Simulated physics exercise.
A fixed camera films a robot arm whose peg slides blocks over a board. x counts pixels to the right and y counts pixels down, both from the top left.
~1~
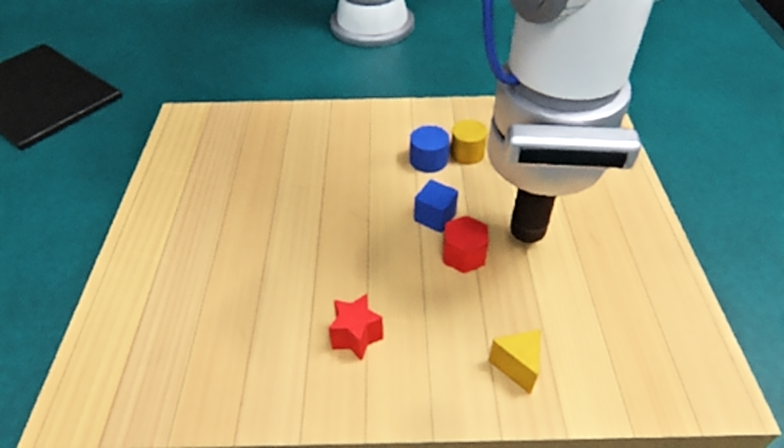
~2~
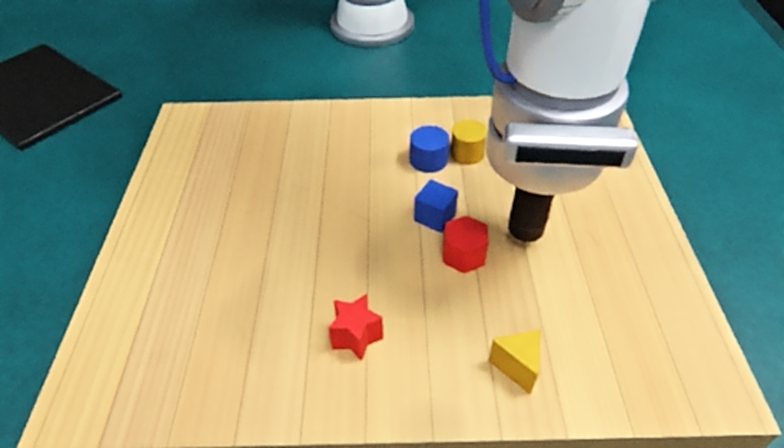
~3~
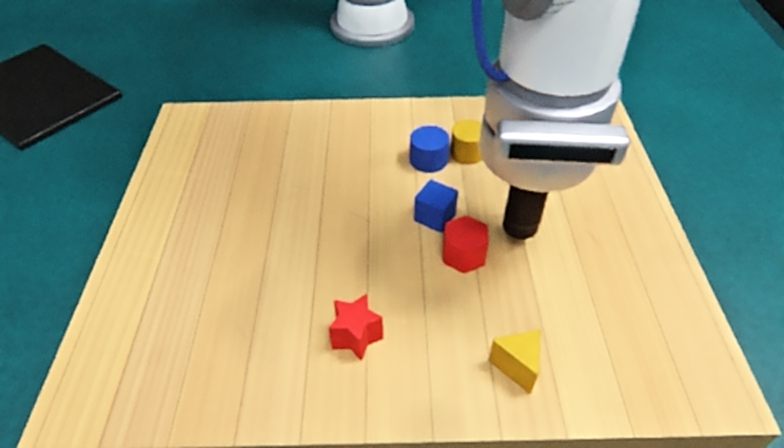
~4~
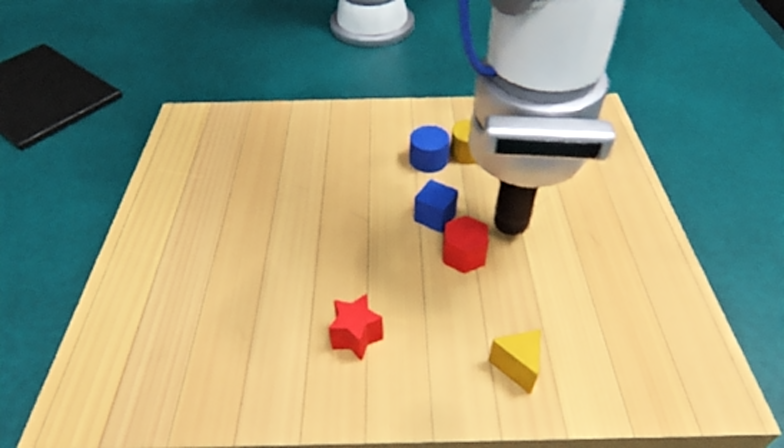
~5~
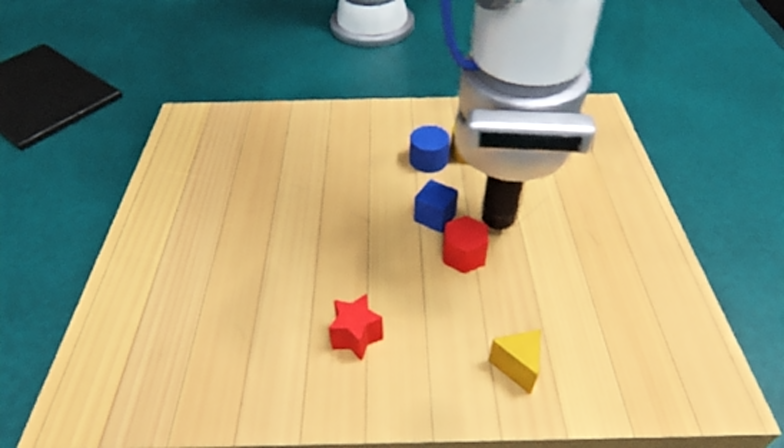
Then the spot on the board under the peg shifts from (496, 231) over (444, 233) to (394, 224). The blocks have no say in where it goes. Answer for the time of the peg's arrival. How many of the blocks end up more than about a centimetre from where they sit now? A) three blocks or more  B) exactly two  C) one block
B
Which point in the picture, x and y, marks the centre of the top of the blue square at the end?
Top centre: (404, 178).
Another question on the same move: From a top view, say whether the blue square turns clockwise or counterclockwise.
From above, the turn goes clockwise.
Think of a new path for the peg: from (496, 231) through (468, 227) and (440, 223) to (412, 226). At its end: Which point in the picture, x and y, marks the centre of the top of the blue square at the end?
When the path ends, it will be at (389, 185).
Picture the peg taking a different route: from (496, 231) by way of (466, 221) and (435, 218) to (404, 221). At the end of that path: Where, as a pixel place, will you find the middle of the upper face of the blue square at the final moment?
Near (371, 192).
The first path, step by step. One third of the way, peg at (462, 220); red six-sided block at (455, 239), turned 25° anticlockwise.
Two thirds of the way, peg at (427, 218); blue square at (413, 185), turned 45° clockwise; red six-sided block at (454, 239), turned 30° anticlockwise.
At the end, peg at (394, 211); blue square at (404, 178), turned 70° clockwise; red six-sided block at (454, 239), turned 30° anticlockwise.
